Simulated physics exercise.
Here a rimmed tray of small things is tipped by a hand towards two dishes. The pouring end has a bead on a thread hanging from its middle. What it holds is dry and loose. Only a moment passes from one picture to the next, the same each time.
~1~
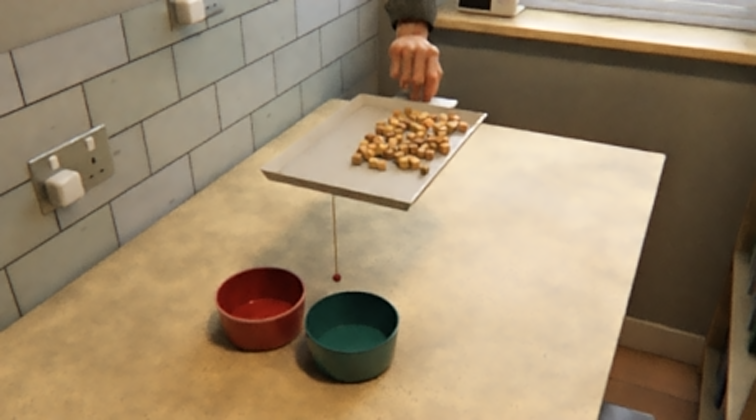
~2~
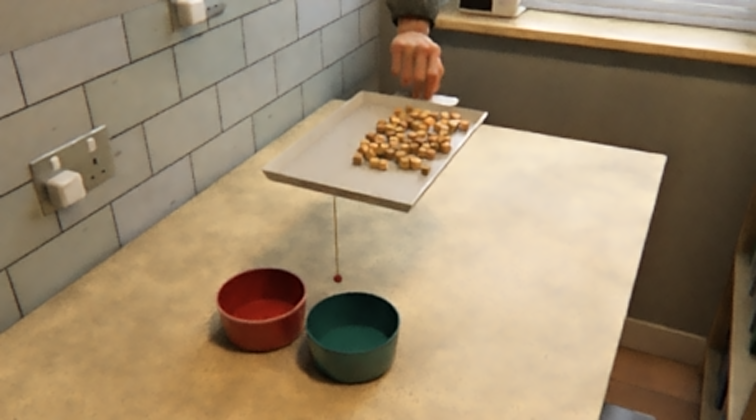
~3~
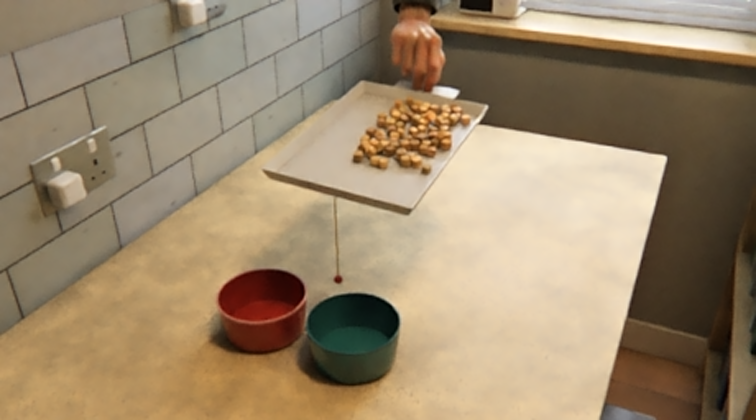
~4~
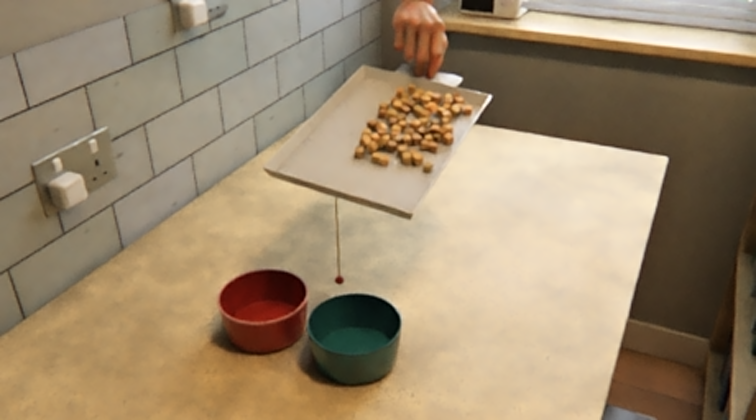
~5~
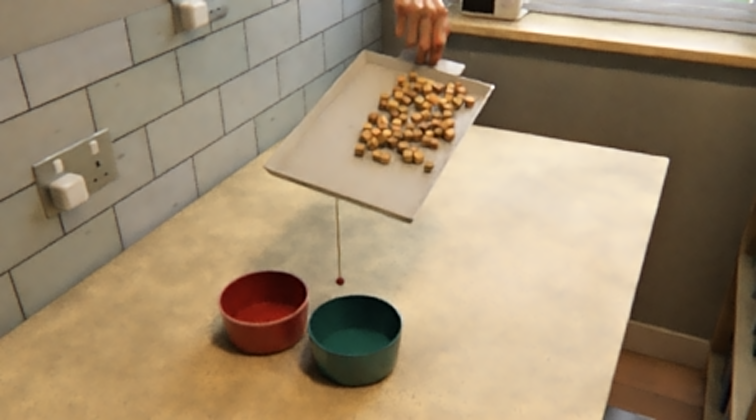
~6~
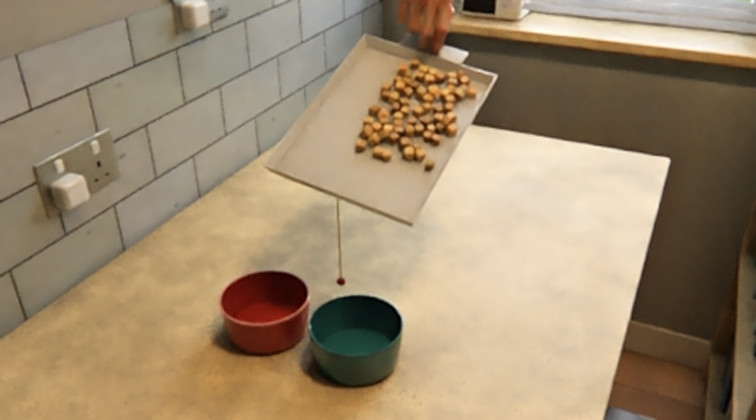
We see a hand holding a pale rimmed tray of small wooden cubes above a red dish and a green dish, then gradually raising its far end so the tray tilts more steeply, its near right corner dipping slightly.
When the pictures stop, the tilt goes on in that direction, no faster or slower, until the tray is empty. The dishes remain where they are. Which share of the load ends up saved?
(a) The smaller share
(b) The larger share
a, the smaller share.
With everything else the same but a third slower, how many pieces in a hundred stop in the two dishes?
It would be close to 40 per cent.
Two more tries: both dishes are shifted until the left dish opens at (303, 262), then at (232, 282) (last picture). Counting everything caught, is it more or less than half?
So that's a lesser portion the first time round, a lesser portion the second.
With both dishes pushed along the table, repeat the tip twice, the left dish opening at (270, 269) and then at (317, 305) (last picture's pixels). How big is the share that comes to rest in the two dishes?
Respectively 10 percent and 80 percent.
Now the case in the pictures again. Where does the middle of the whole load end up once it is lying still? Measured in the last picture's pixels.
Around (406, 375).
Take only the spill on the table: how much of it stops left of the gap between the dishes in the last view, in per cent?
That would be roughly 0 per cent.
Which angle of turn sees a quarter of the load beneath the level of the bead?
That happens at around 80°.
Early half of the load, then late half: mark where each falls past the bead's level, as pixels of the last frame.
First part (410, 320), rest (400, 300).
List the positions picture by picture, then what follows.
In the first picture, corners of the pouring end (267, 168) and (407, 199), level; middle of the load (412, 139), small wooden cubes; left dish (237, 332); right dish (330, 363); bead on its thread (337, 278).
In the second picture, corners of the pouring end (268, 168) and (408, 201), level; middle of the load (413, 138).
In the third picture, corners of the pouring end (268, 167) and (409, 204), tipped barely, lowest at the right corner; middle of the load (413, 133).
In the fourth picture, corners of the pouring end (269, 166) and (410, 209), tipped a little, lowest at the right corner; middle of the load (415, 126).
In the fifth picture, corners of the pouring end (269, 165) and (411, 214), tipped clearly, lowest at the right corner; middle of the load (416, 119).
In the sixth picture, corners of the pouring end (270, 163) and (412, 218), tipped clearly, lowest at the right corner; middle of the load (418, 112); left dish (241, 336); right dish (334, 367).
Just after the last frame, tray tipped steeply; the larger part on the tray; roughly a quarter in the air.
A moment on, tray tipped past a quarter turn; just a few on the tray; roughly a third in the right dish; roughly two thirds outside both; just a few in the air.
Further on, tray tipped past a quarter turn; roughly a third in the right dish; roughly two thirds outside both.
When it is over, tray tipped past a quarter turn; roughly a third in the right dish; not one in the left dish; roughly two thirds outside both.
